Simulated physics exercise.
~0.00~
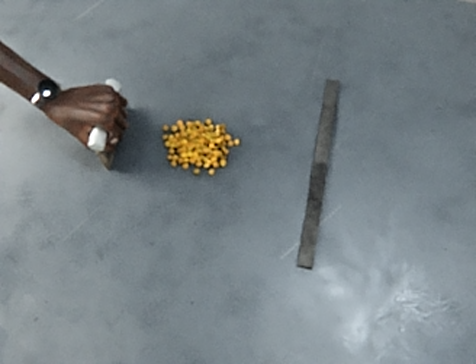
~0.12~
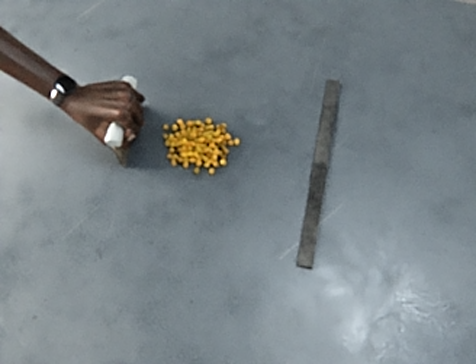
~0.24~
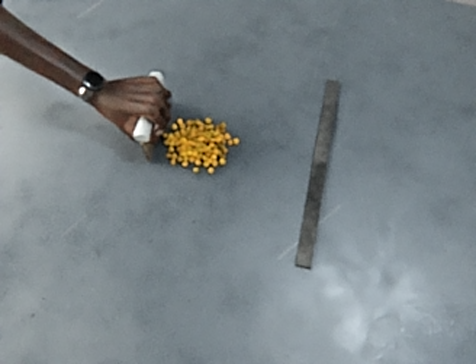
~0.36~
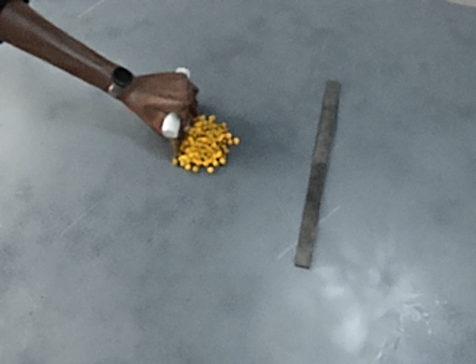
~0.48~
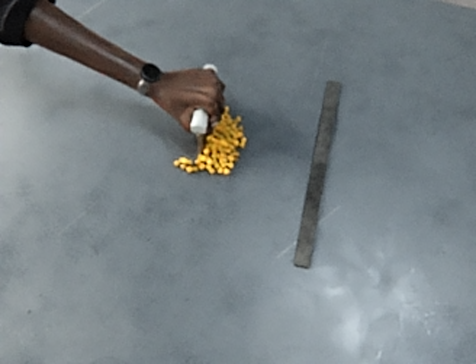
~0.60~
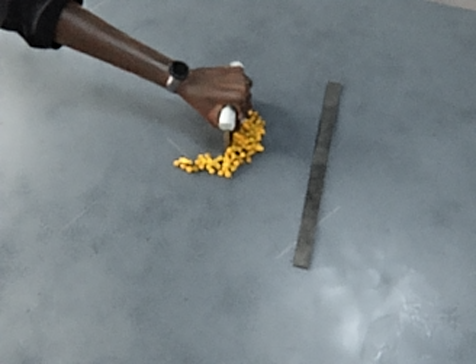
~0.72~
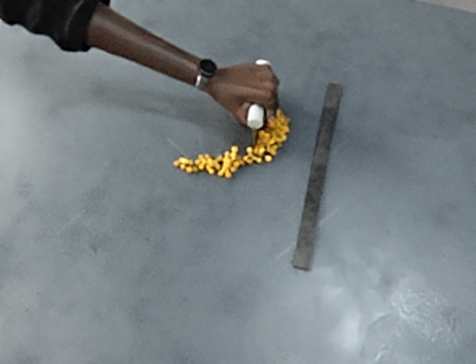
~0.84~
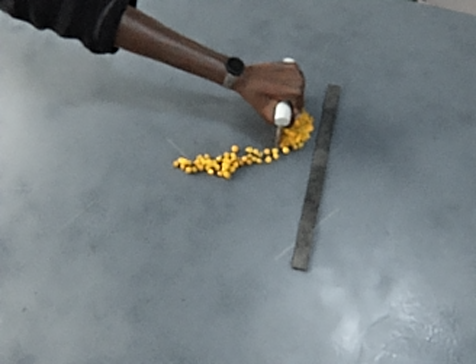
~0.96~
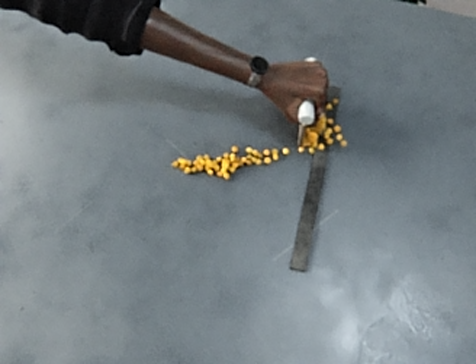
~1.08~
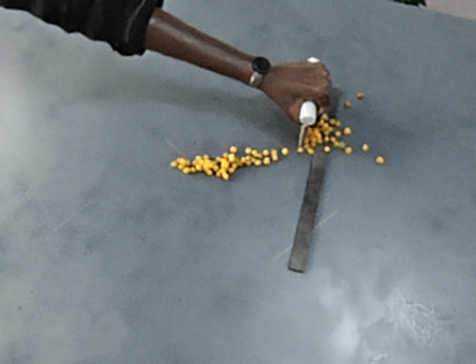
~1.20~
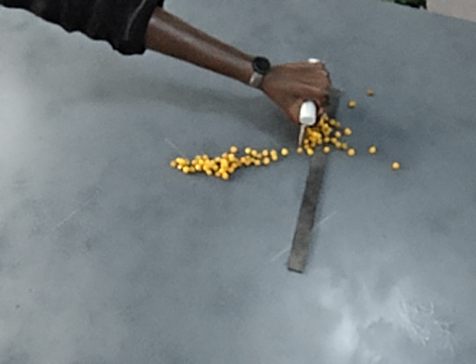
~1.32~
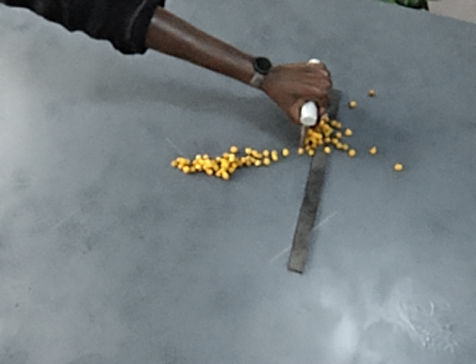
A small heap of yellow maize kernels lies on a smooth grey surface, seen from above, with a dark narrow strip fixed to its right. A hand wearing a dark watch, its arm reaching in from the upper left, grips a white-handled scraper and slides it rightwards into the heap. The kernels bunch ahead of the blade while others trail behind in a ragged line. The hand pushes on to the upper part of the strip and stops there. Several kernels scatter past it, and the rest lie clustered by the blade and strung out to the left.
